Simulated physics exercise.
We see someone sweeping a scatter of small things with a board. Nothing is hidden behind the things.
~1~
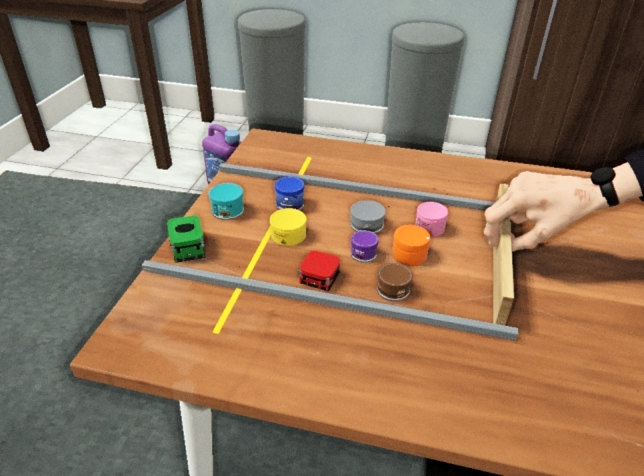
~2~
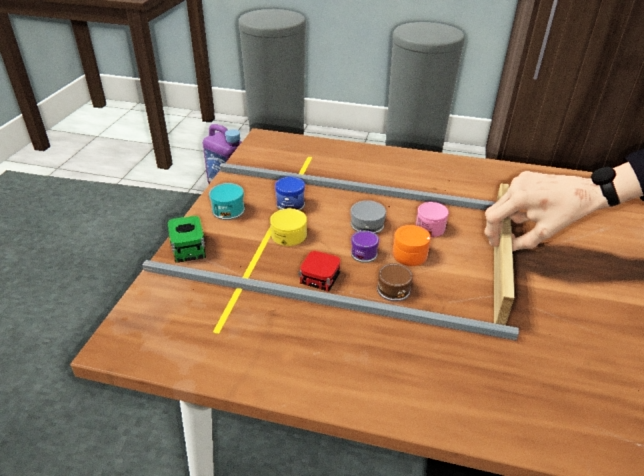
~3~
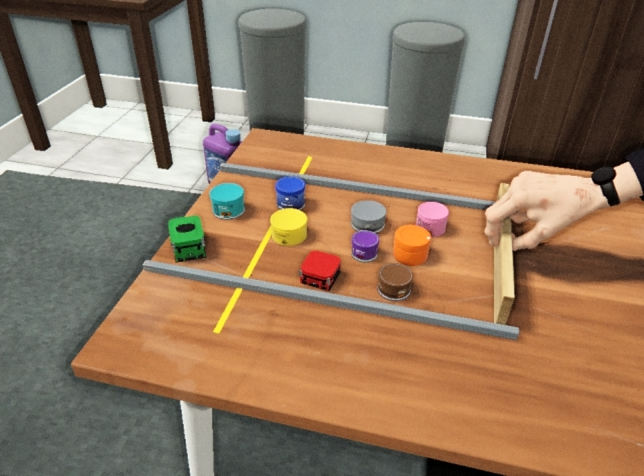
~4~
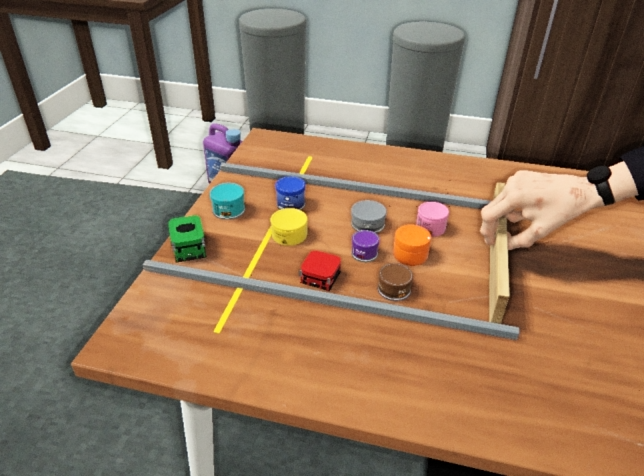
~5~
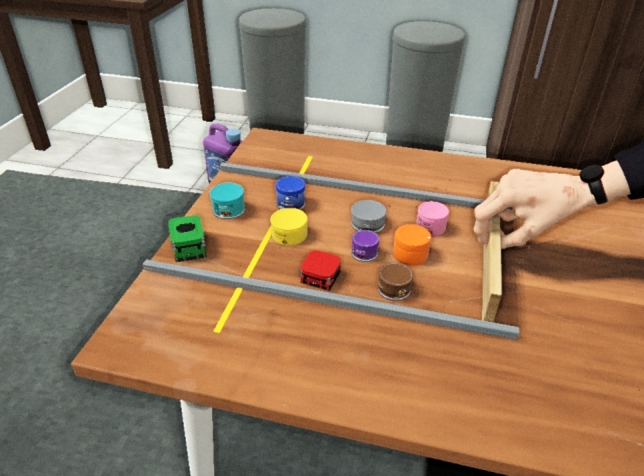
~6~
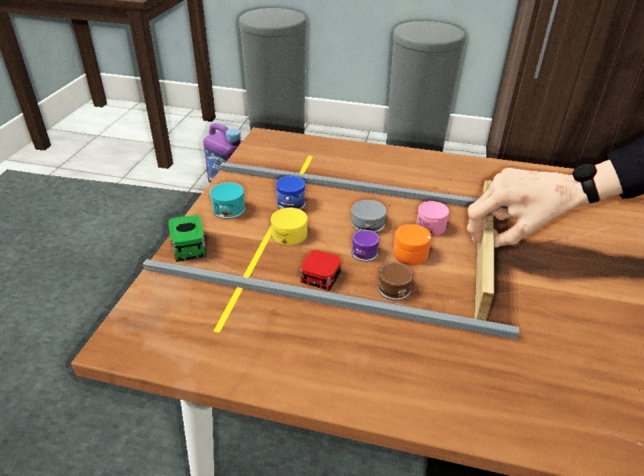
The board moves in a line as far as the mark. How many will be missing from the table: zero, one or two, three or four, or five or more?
Outcome: The number that fall off is zero.
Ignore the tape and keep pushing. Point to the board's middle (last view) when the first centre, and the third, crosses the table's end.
At (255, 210) for the first, at (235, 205) for the third.
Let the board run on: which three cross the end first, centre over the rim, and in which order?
They are the green case, then the turquoise pot, then the yellow tub.
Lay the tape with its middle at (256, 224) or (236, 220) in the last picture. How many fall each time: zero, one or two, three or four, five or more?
One after another: None; 1 or 2.
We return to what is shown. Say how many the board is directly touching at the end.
In contact: 3.
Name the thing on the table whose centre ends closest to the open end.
The green case.
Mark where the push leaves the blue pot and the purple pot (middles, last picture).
First (254, 181), then (234, 237).
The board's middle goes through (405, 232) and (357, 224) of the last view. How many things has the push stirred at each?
By then 5, and 6.
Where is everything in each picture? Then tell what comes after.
In the first picture, green case (187, 238); turquoise pot (227, 201); blue pot (290, 195); board (502, 248); tape (272, 227).
In the second picture, turquoise pot (227, 202); yellow tub (289, 227).
In the third picture, blue pot (291, 194); pink tub (432, 219).
In the fourth picture, green case (188, 238); purple pot (365, 246).
In the fifth picture, turquoise pot (228, 201); orange lid (412, 245).
In the sixth picture, green case (188, 238); turquoise pot (228, 201); blue pot (291, 194); board (485, 245); tape (273, 226).
Soon after, none off yet; green case at rest near (188, 238); turquoise pot at rest near (228, 201); blue pot at rest near (291, 194).
At rest, the number that fall off is zero.
